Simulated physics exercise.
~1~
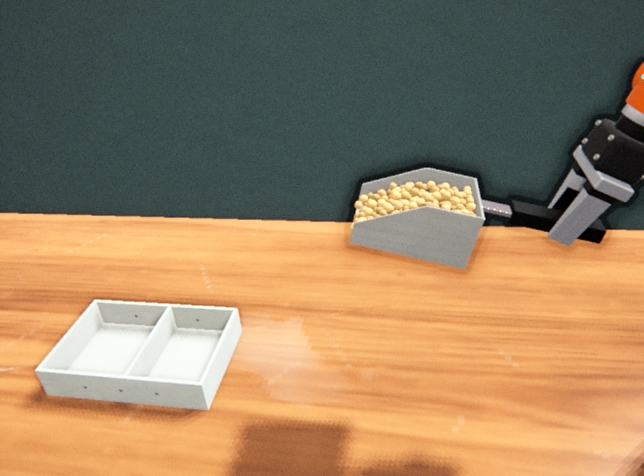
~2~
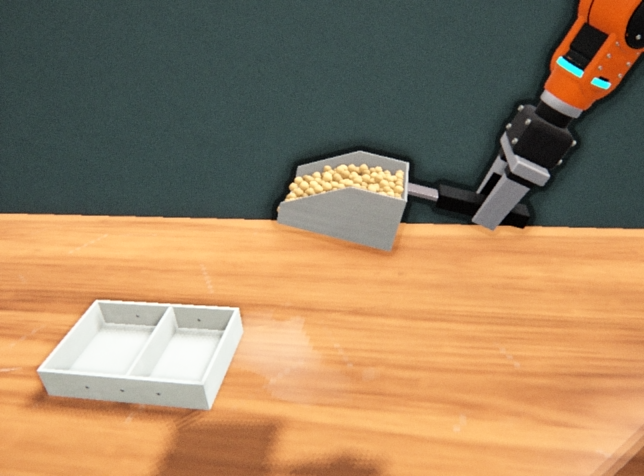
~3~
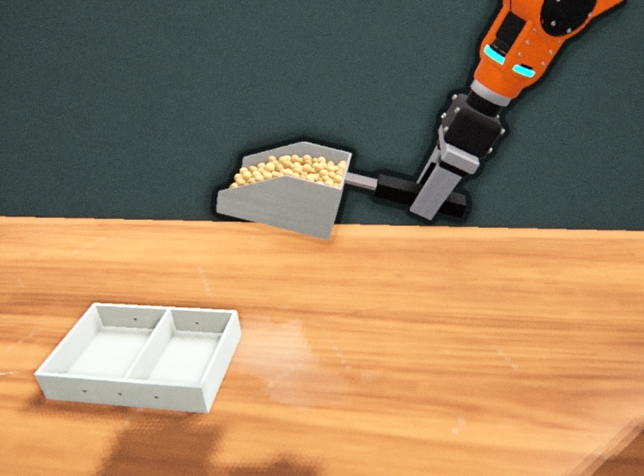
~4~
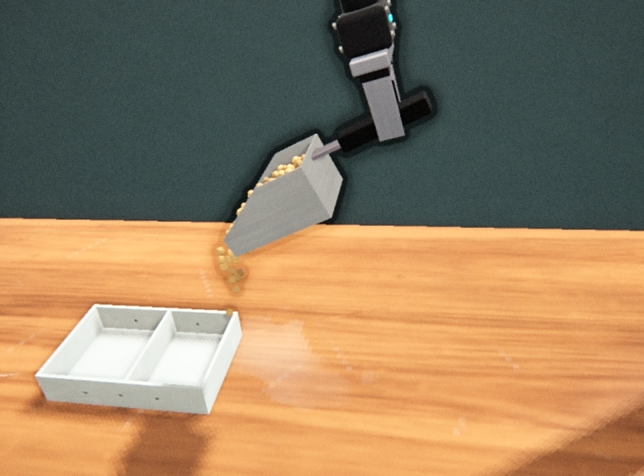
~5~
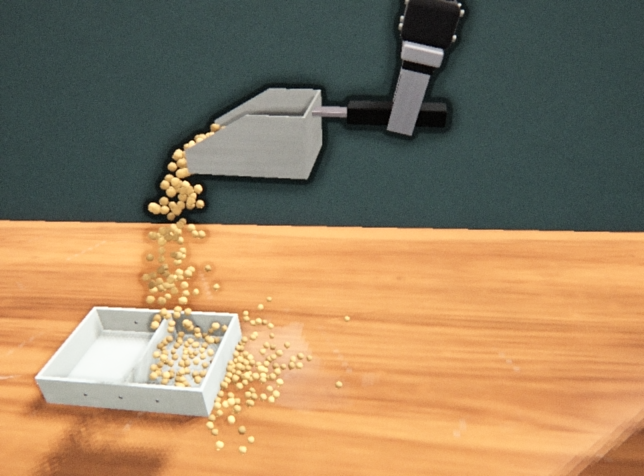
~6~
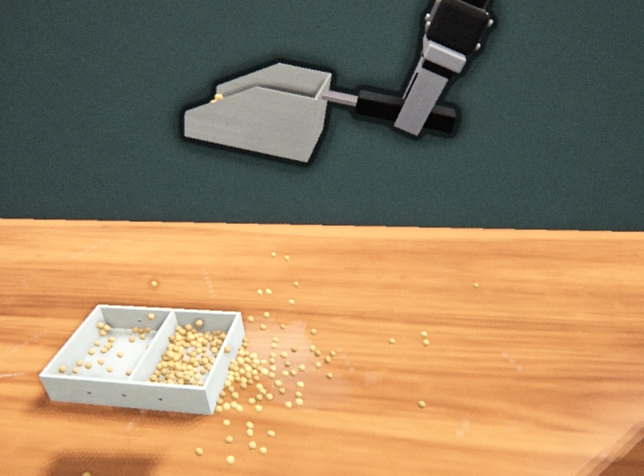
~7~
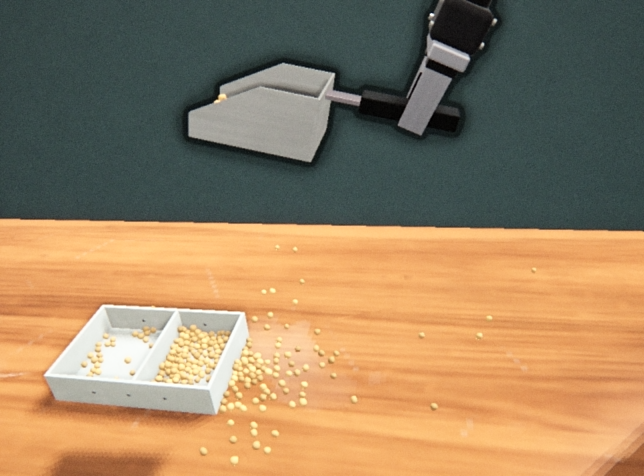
The video shows a robot arm carrying a gray scoop of chickpeas leftward over a wooden table, then tilting it to pour them toward a divided white tray. Many land in the right compartment, fewer in the left, and others scatter across the table as the scoop levels and stops above.
